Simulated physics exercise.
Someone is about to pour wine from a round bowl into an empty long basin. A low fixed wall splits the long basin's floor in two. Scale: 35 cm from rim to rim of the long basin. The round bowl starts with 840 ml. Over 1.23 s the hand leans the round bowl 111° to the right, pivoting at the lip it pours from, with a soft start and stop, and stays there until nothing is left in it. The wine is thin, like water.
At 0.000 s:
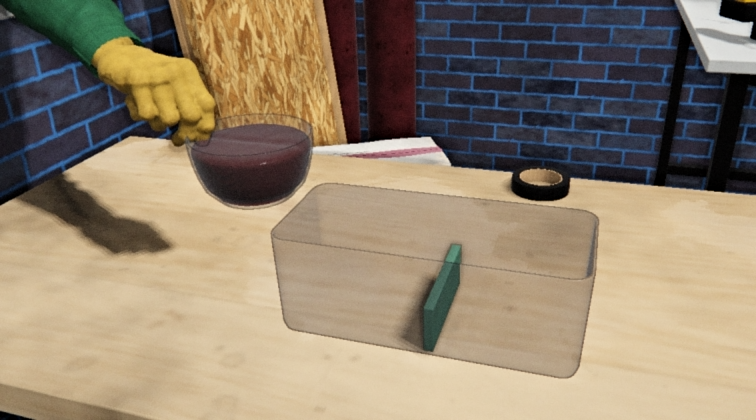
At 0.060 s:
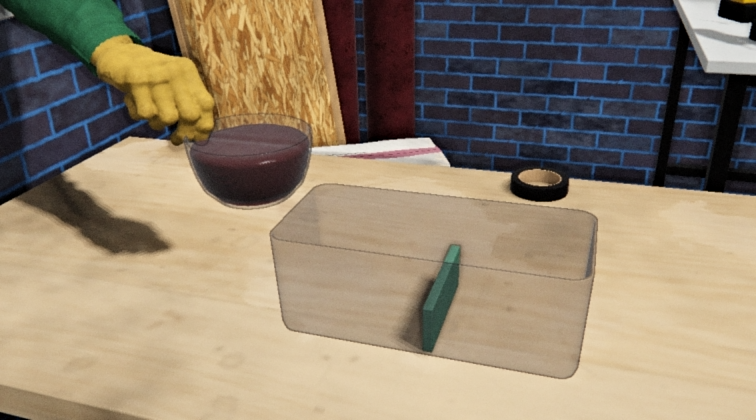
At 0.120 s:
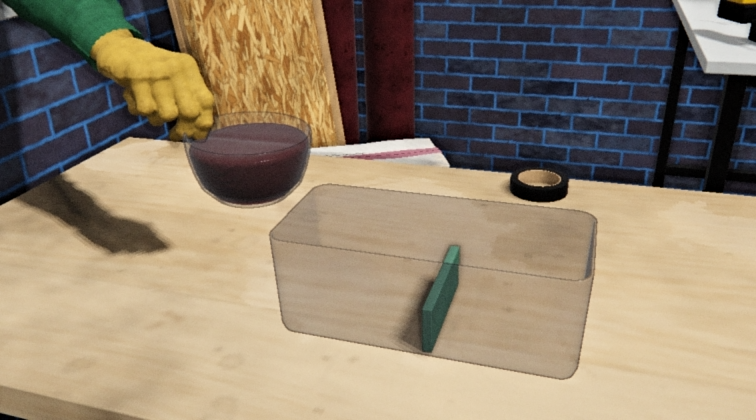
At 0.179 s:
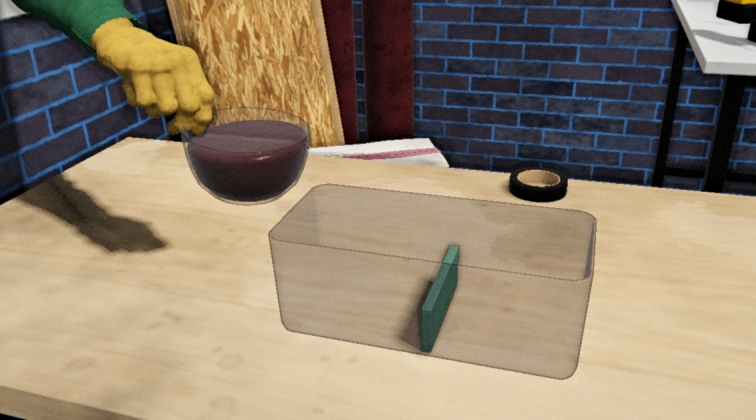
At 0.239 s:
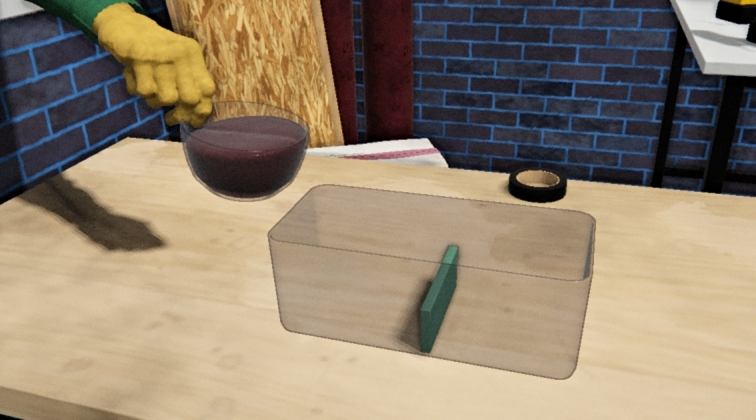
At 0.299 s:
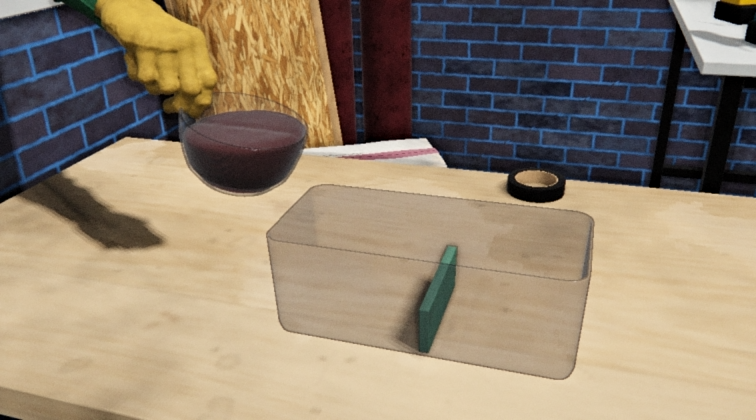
At the start, a gloved hand holds a round bowl of dark red wine above a wooden table, behind and left of an empty clear basin with a green divider. The hand slowly leans the bowl slightly to the right, and the wine shifts inside it while the basin remains empty.
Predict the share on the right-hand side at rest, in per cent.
Roughly 2 per cent is past the wall.
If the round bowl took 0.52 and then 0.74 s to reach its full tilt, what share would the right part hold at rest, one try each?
In turn about 5 and 5 per cent.
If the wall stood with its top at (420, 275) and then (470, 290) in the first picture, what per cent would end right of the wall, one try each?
First 5, then 15 per cent.
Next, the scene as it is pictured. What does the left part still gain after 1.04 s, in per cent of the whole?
Near 10 in a hundred.
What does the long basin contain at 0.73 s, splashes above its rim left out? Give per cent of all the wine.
Some 22 per cent.
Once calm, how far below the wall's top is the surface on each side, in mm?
Some 28 mm on the left and 58 mm on the right.
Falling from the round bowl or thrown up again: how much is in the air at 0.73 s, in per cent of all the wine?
Near 34 in a hundred.
By 0.73 s the tilt is 71° and 45 per cent is still to pour, 21 is left of the wall and 0 right of it.
By 1.04 s the tilt is 105° and 2 per cent is still to pour, 88 is left of the wall and 1 right of it.
By 1.37 s the tilt is 111° and 0 per cent is still to pour, 98 is left of the wall and 2 right of it.
By 1.73 s the tilt is 111° and 0 per cent is still to pour, 98 is left of the wall and 2 right of it.
At rest 98 per cent lies left of the wall, 2 right of it and 0 outside.
